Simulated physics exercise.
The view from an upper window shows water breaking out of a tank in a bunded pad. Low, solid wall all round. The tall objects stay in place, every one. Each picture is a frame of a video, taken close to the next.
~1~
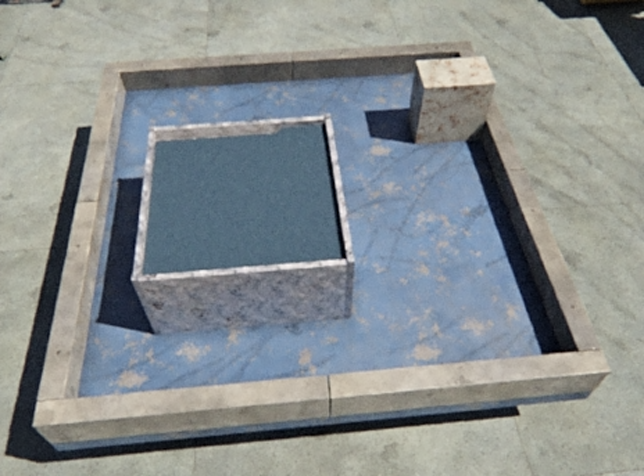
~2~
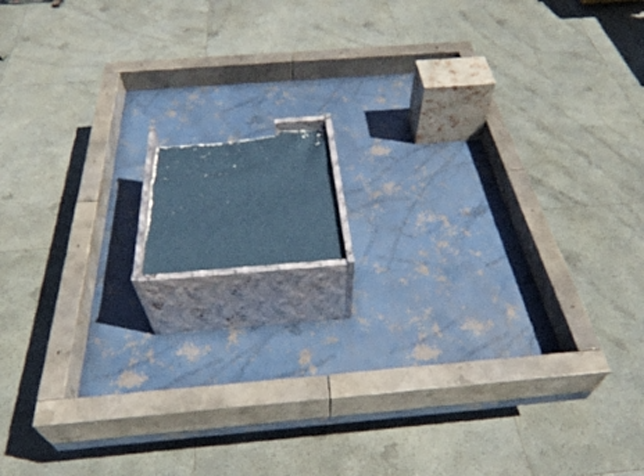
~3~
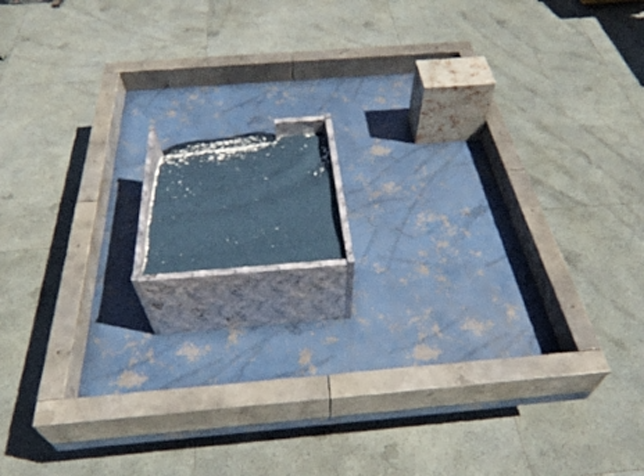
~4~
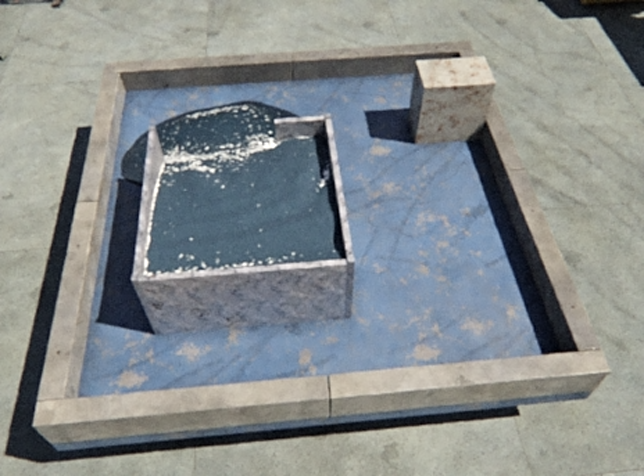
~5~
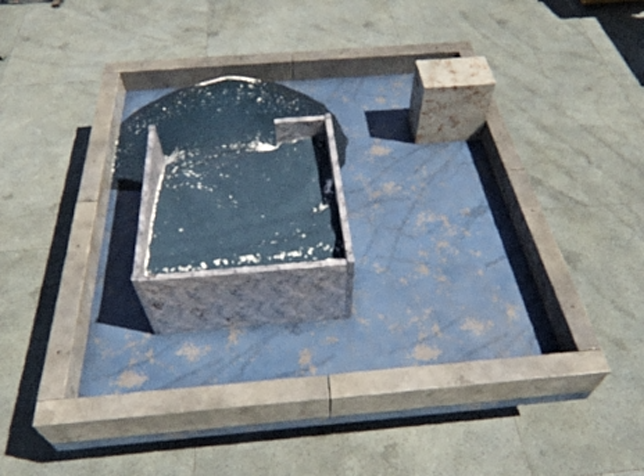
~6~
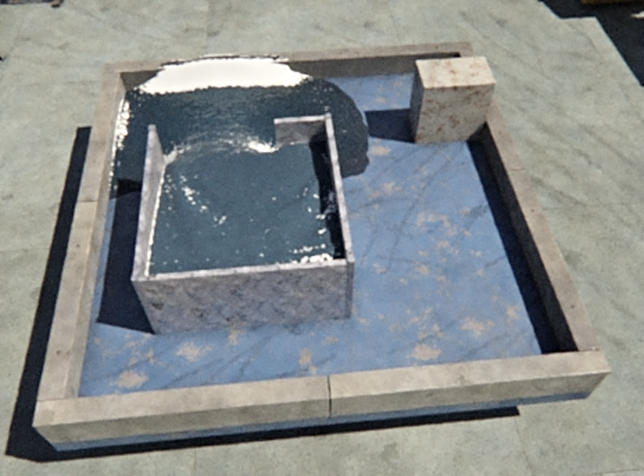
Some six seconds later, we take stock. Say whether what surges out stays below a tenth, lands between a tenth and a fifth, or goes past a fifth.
I predict a loss in the tenth-to-fifth range.
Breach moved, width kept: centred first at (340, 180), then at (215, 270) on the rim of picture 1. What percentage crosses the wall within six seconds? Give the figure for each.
About 10 and 24 per cent.
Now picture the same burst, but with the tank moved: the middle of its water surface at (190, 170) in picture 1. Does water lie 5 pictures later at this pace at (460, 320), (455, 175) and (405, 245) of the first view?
Stays dry, stays dry, stays dry.
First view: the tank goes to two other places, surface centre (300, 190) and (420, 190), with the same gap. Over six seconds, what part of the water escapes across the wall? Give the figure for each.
Log: 12 percent, 10 percent, in order.
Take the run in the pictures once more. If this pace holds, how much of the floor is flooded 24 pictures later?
85 %.
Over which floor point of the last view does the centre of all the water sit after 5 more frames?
The spot I would choose is (241, 184).
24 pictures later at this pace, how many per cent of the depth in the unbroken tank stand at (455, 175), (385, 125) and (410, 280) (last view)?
Going in order, that's 2, 30 and 2 %.
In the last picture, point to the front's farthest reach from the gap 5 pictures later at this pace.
(453, 72).
A moment on, water covers 35 % of the floor; the low wall has let 0 % over.
Next, water covers 35 % of the floor; the low wall has let 2 % over.
Then, water covers 45 % of the floor; the low wall has let 11 % over.
Later, water covers 70 % of the floor; the low wall has let 13 % over.
In the end, water covers 85 % of the floor; the low wall has let 13 % over.
